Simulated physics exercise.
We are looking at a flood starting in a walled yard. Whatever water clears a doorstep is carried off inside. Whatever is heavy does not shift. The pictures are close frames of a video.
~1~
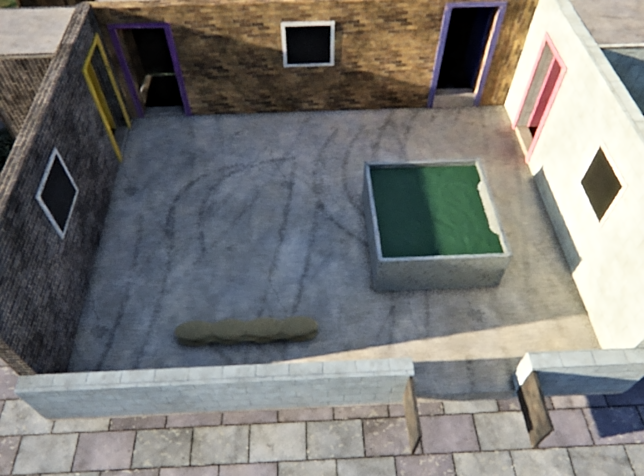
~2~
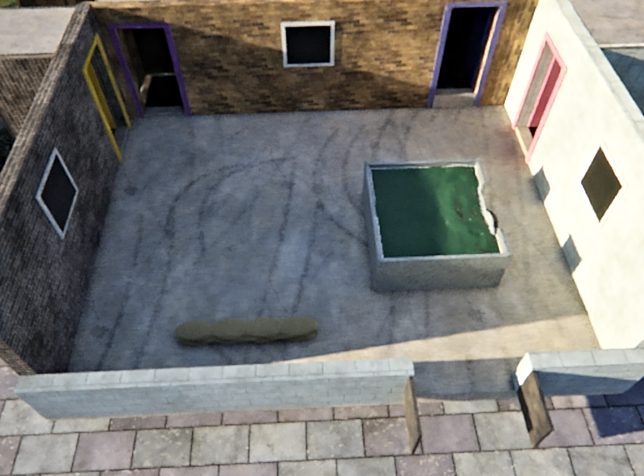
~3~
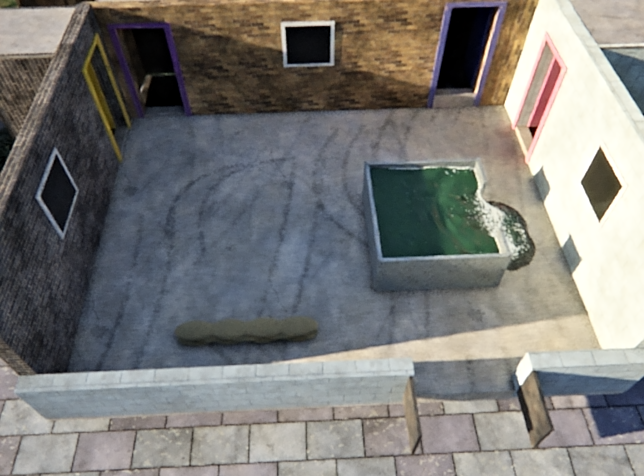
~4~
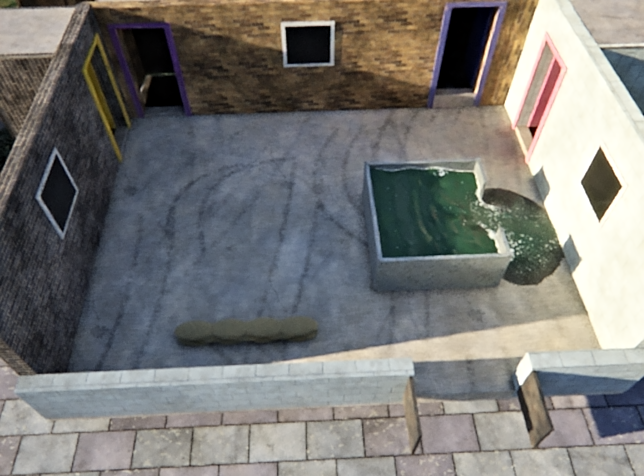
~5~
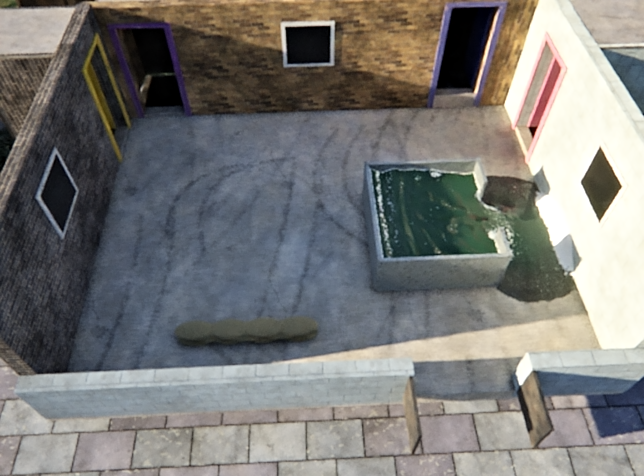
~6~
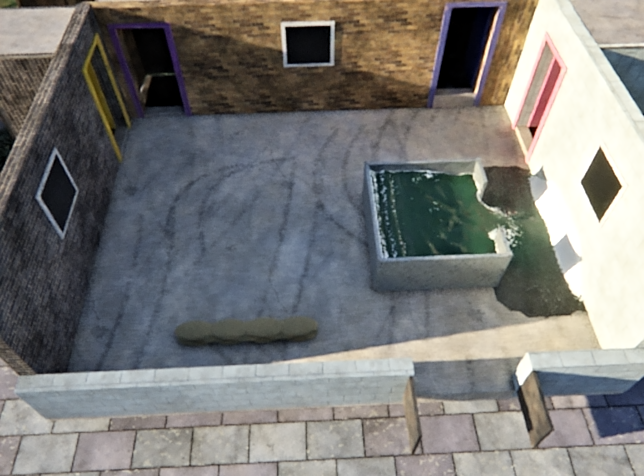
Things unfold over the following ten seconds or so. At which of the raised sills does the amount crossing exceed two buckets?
In the end the purple door will pass two buckets at most; the pink door will pass two buckets at most; the yellow door will pass two buckets at most; the blue door will pass two buckets at most.
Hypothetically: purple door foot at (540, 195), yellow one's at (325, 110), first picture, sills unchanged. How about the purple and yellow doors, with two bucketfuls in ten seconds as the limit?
Well, the purple one crosses the threshold, while the yellow one stays short of the threshold.
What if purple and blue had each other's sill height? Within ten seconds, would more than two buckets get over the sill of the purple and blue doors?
The purple door falls short, the blue door exceeds it.
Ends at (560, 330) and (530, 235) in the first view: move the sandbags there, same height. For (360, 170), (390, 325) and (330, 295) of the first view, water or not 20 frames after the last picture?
The three points, in order, are untouched, soaked and untouched.
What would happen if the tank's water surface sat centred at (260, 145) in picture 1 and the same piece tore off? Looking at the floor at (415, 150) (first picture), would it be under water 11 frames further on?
Submerged.
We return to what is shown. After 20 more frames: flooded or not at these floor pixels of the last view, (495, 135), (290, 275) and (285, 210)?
Result, in the order given: Wetted / not wetted / not wetted.
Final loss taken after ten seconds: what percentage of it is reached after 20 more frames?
Share gone by then: About 25 %.
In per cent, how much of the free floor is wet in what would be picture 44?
Roughly 90 %.
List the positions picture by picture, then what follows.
The water tank at (432, 209) is whole and still, in the first picture.
Water pours out at (483, 226) and has run to a hidden place, in the second picture.
The front is at (513, 213), out from the gap at (483, 227), in the third picture.
The front is at (547, 216), out from the gap at (483, 227), in the fourth picture.
The front is at (536, 187), out from the gap at (483, 227), in the fifth picture.
Water pours out at (483, 226) and has run to (530, 172), in the sixth picture.
A moment on, water covers 10 % of the floor; the purple door not reached, the pink door wet at the sill, nothing in, the yellow door not reached, the blue door not reached.
Next, water covers 25 % of the floor; the purple door not reached, the pink door wet at the sill, nothing in, the yellow door not reached, the blue door wet at the sill, nothing in.
Then, water covers 40 % of the floor; the purple door not reached, the pink door wet at the sill, nothing in, the yellow door not reached, the blue door wet at the sill, nothing in.
Later, water covers 90 % of the floor; the purple door wet at the sill, nothing in, the pink door wet at the sill, nothing in, the yellow door wet at the sill, nothing in, the blue door wet at the sill, nothing in.
In the end, water covers 95 % of the floor; the purple door wet at the sill, nothing in, the pink door wet at the sill, nothing in, the yellow door under two buckets in, the blue door wet at the sill, nothing in.
